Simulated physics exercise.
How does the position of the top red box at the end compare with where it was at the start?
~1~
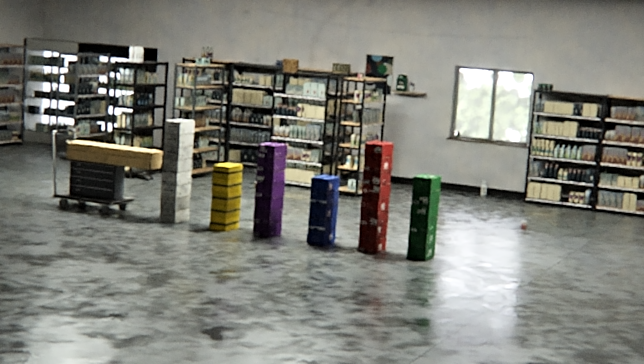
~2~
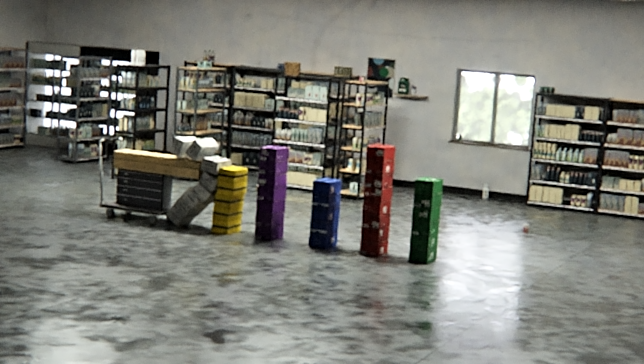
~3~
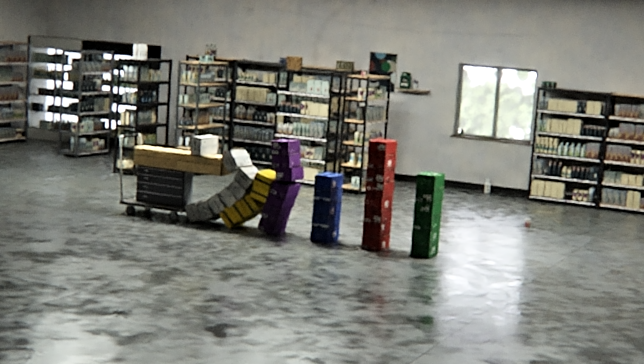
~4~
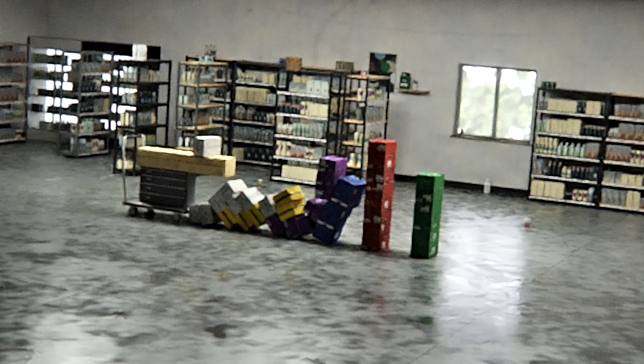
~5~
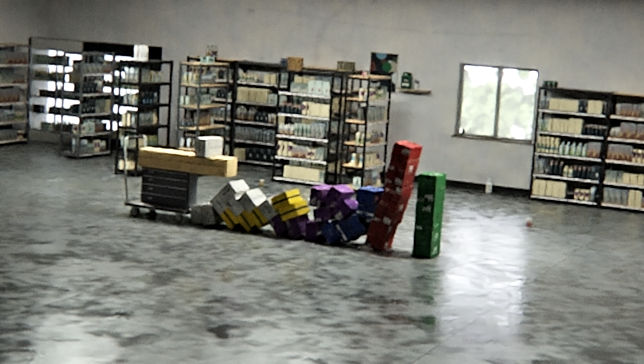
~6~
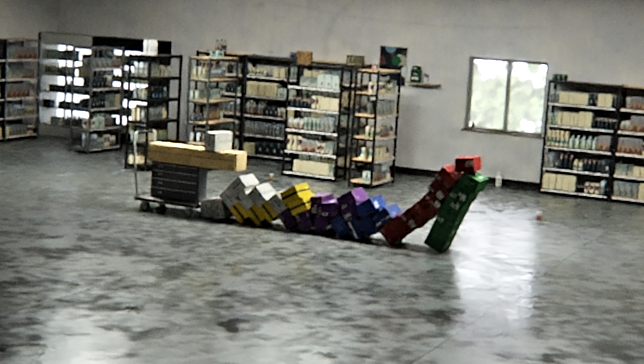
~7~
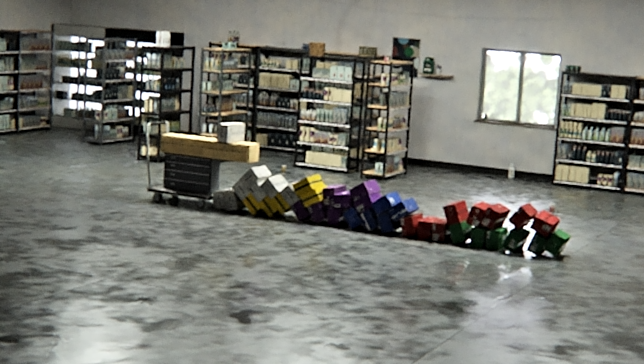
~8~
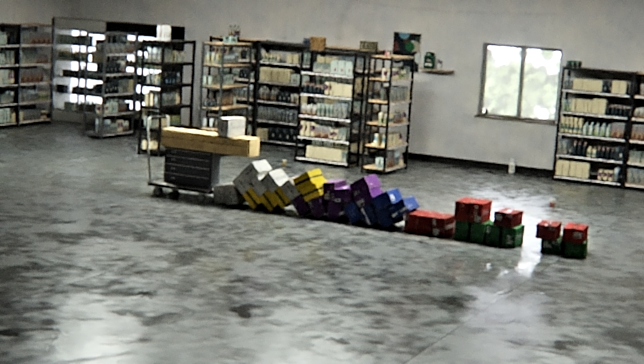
At the start it sits at the top of the tall, upright red stack. At the end it is down low among the fallen boxes at the far right of the row, beyond where the green stack stood.
